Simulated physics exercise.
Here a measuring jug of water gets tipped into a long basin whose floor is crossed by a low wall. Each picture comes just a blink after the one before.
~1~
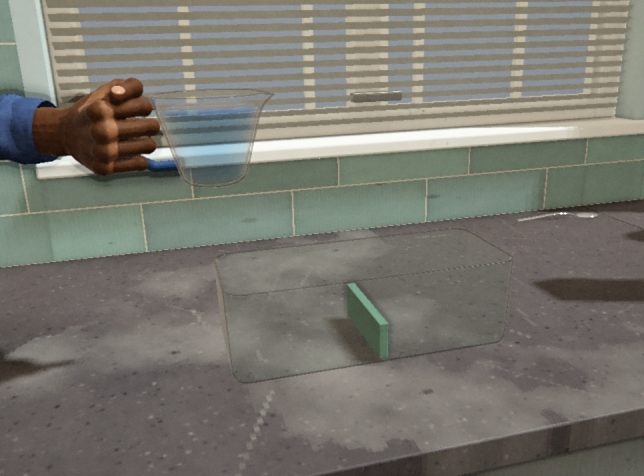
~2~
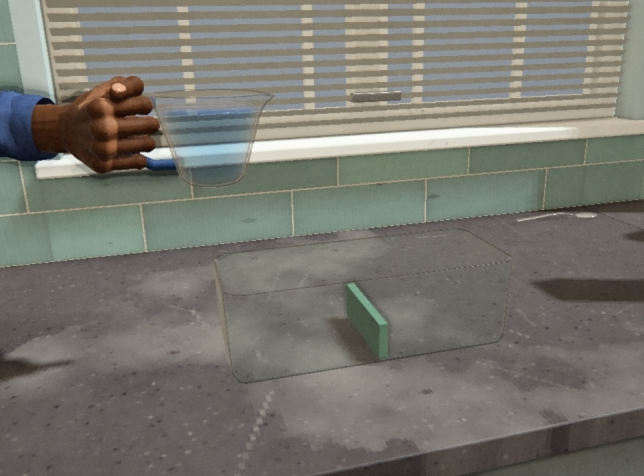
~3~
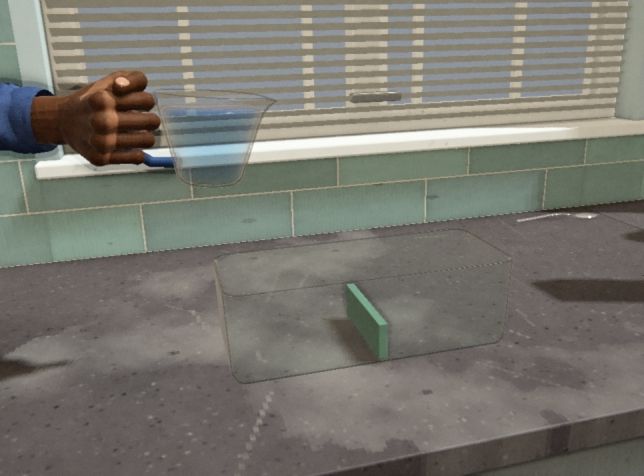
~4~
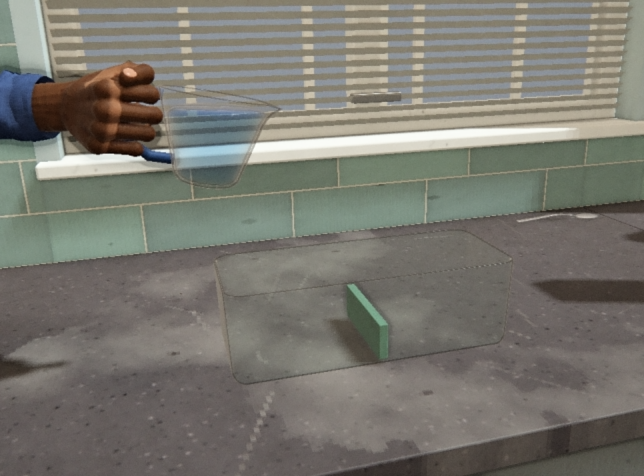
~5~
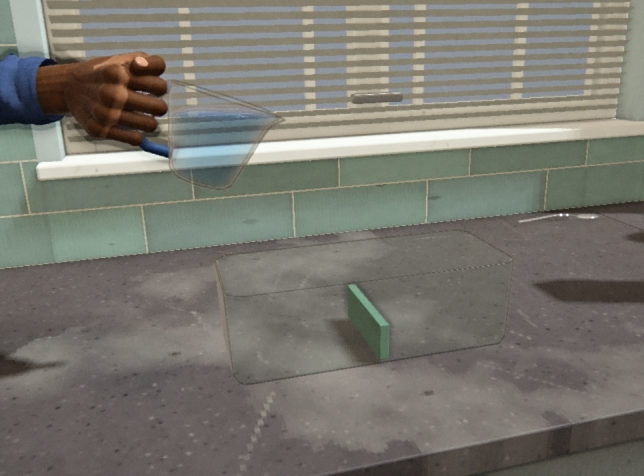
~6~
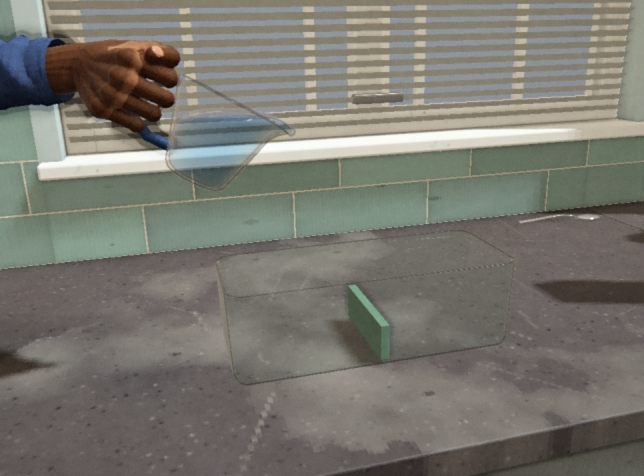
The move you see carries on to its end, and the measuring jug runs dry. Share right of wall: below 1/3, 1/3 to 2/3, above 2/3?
Below 1/3.
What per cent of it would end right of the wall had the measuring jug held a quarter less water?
It comes to around 5 percent.
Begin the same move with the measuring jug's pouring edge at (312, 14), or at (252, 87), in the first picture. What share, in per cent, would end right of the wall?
Roughly 65 % and 5 %.
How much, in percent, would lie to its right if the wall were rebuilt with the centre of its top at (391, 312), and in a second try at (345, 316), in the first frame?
Note: Roughly 20 % in case one, 30 % in case two.
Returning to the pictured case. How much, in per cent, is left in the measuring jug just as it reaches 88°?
Remaining fraction: Approx. 35 %.
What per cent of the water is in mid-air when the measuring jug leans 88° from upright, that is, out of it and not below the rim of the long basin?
About 35 per cent.
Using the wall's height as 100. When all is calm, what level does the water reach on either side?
Left 40 %, right 0 %.
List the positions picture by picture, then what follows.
In the first frame, it leans 0°; its right rim is at (275, 92); the water meets the walls at (158, 110) and (259, 105); the long basin's rim runs from (219, 276) to (489, 244); the wall's top is at (366, 303).
In the second frame, it leans 1°; its right rim is at (275, 94); the water meets the walls at (158, 109) and (259, 105).
In the third frame, it leans 5°; its right rim is at (278, 99); the water meets the walls at (160, 108) and (261, 108).
In the fourth frame, it leans 12°; its right rim is at (282, 107); the water meets the walls at (166, 109) and (266, 110).
In the fifth frame, it leans 20°; its right rim is at (286, 119); the water meets the walls at (171, 112) and (277, 114).
In the sixth frame, it leans 30°; its right rim is at (289, 132); the water meets the walls at (175, 118) and (284, 126); 3 per cent is over the edge.
A moment on, the measuring jug is tipped on its side and 36 per cent is still to pour, 30 is left of the wall and 0 right of it.
Next, the measuring jug is tipped right over and 2 per cent is still to pour, 86 is left of the wall and 1 right of it.
Then the measuring jug is tipped right over and 0 per cent is still to pour, 92 is left of the wall and 4 right of it.
Later the measuring jug is tipped right over and 0 per cent is still to pour, 92 is left of the wall and 4 right of it.
In the end 92 per cent lies left of the wall, 4 right of it and 4 outside.
